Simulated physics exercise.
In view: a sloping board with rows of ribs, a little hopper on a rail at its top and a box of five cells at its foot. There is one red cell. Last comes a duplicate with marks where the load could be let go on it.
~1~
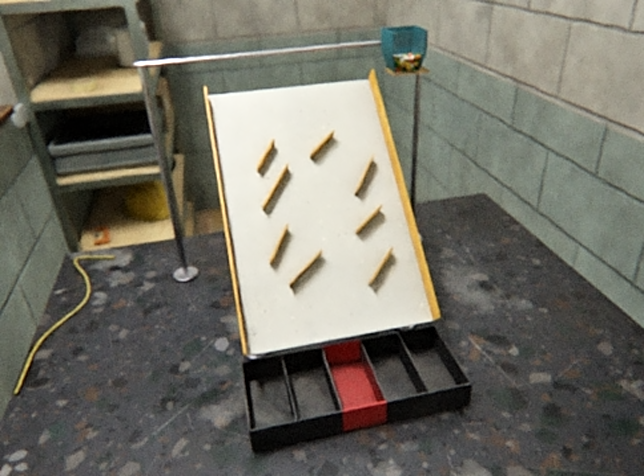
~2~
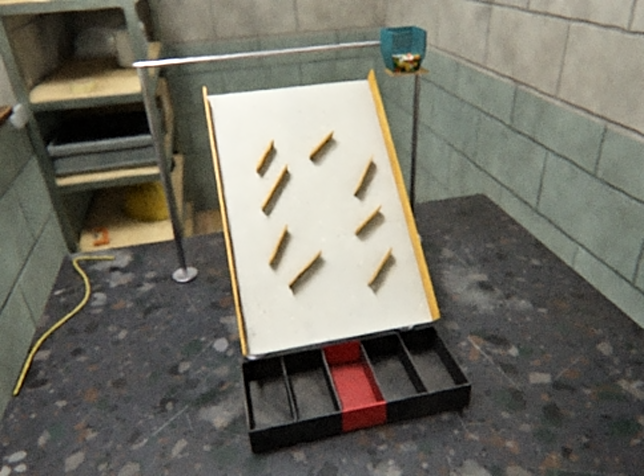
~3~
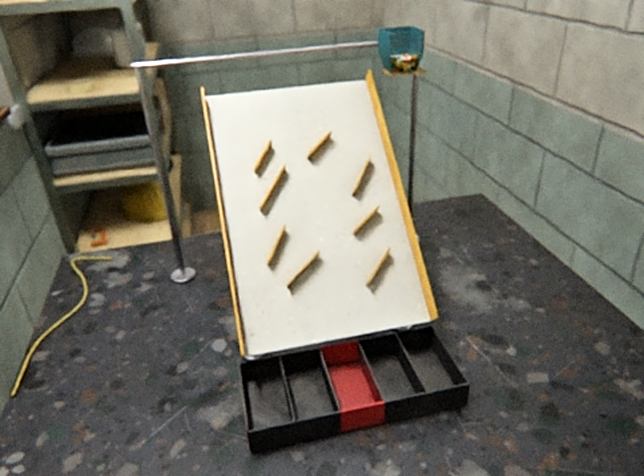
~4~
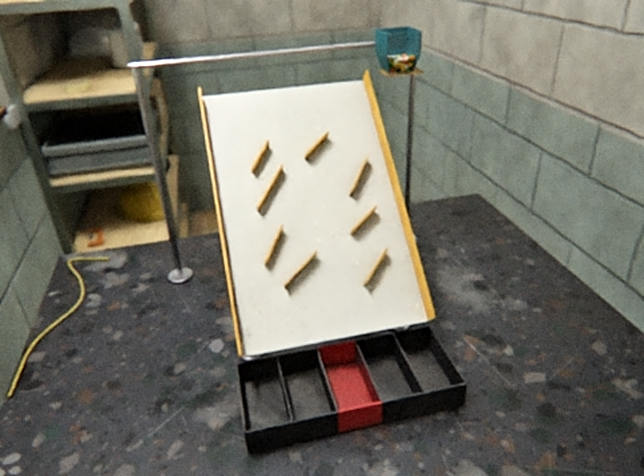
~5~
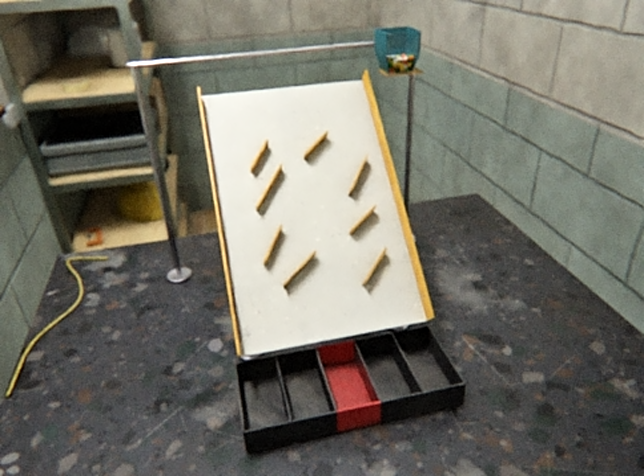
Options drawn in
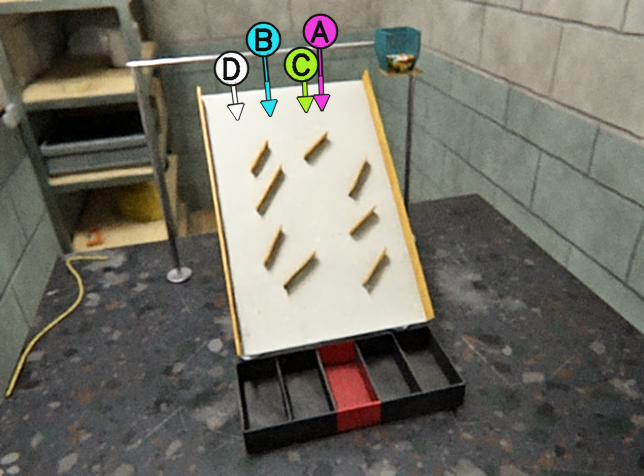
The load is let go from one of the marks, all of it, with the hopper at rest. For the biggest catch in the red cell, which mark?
Choose A.
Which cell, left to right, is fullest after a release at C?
It is the first one.
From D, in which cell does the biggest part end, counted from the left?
The first.
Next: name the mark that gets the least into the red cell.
D it is.
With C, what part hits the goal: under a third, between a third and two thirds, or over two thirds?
Under a third.
On the marked copy, mark A meets the board at (321, 104); mark B meets the board at (269, 110); mark C meets the board at (305, 106); mark D meets the board at (236, 114).
With A, about half in the red cell, about half in other cells, a stray few held on the board.
With B, about a quarter in the red cell, most in other cells.
With C, about a quarter in the red cell, about two thirds in other cells, a small part held on the board.
With D, a stray few in the red cell, nearly all in other cells.
